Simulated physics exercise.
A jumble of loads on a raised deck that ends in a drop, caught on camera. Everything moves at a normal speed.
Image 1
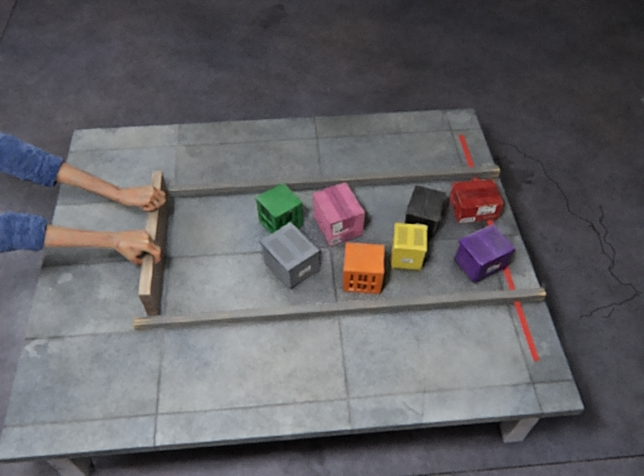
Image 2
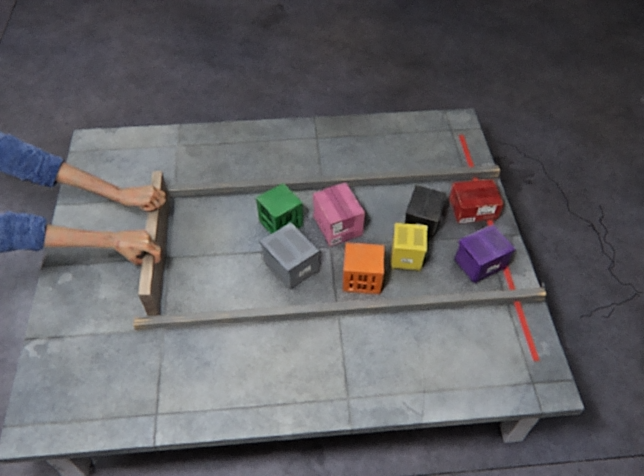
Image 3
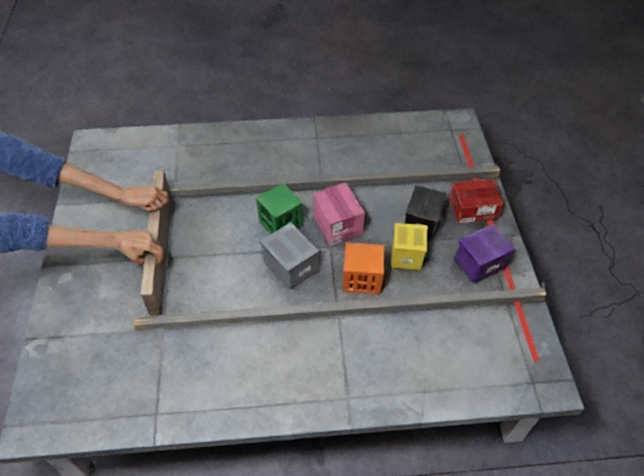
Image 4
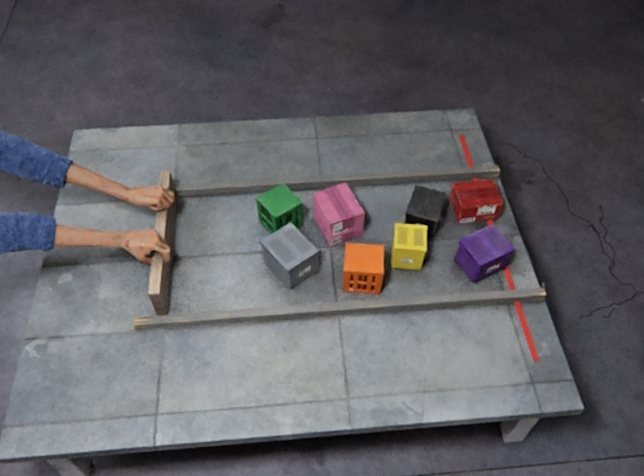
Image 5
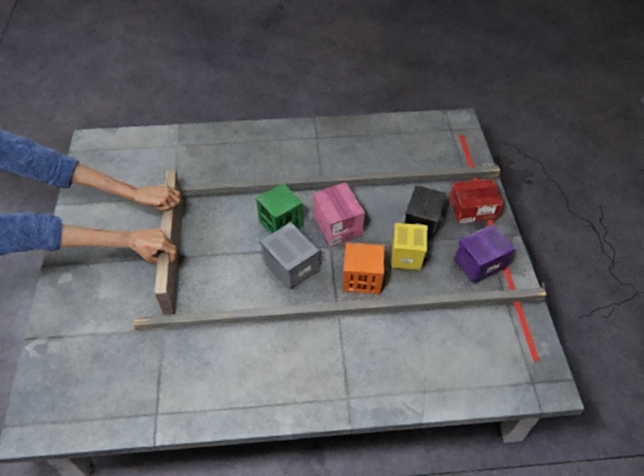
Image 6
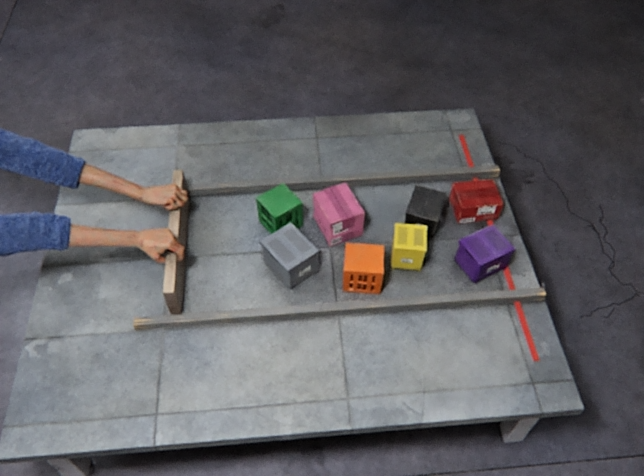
Two hands in blue sleeves, at the left, hold an upright wooden plank and slide it slowly a short way rightward between two wooden rails on a grey tiled platform, seen from above at an angle. Eight box-like blocks sit ahead of it: green, pink, grey and orange nearer, then black, yellow, red and purple by a red line at right. The blocks stay still, untouched, and the camera does not move.
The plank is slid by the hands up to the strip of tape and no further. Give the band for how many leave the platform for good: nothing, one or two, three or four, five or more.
Band: Five or more.
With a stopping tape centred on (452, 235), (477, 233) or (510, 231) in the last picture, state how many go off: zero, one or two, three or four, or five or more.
Taking the places in the order asked: Three to four, then at least five, then more than four.
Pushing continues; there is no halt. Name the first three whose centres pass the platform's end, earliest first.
Order, earliest first: The red parcel, then the purple tote, then the black tote.
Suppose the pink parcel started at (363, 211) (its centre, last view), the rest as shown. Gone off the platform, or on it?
Put there, it simply leaves the top.
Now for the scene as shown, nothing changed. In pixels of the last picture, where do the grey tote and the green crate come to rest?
First (526, 249), then (508, 205).
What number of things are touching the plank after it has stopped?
The count in contact is 2.
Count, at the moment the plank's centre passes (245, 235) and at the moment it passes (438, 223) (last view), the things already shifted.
The first count is 0, and then it's 8.
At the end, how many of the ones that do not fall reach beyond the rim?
My count gives 2.
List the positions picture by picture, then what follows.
Red parcel (476, 201); purple tote (483, 254); black tote (424, 211); plank (156, 241); tape (494, 232), in the first picture.
Purple tote (483, 255); orange crate (363, 269), in the second picture.
Black tote (424, 211); plank (158, 241), in the third picture.
Red parcel (476, 201); green crate (280, 212), in the fourth picture.
Purple tote (483, 255); grey tote (290, 257), in the fifth picture.
Red parcel (476, 201); purple tote (483, 255); black tote (424, 211); plank (178, 240); tape (494, 232), in the sixth picture.
Early on, none off yet; red parcel at rest near (476, 201); purple tote at rest near (483, 255); black tote at rest near (424, 211).
Finally, the number that fall off is five or more; lost, pink parcel, orange crate, yellow tote, black tote, purple tote and red parcel.
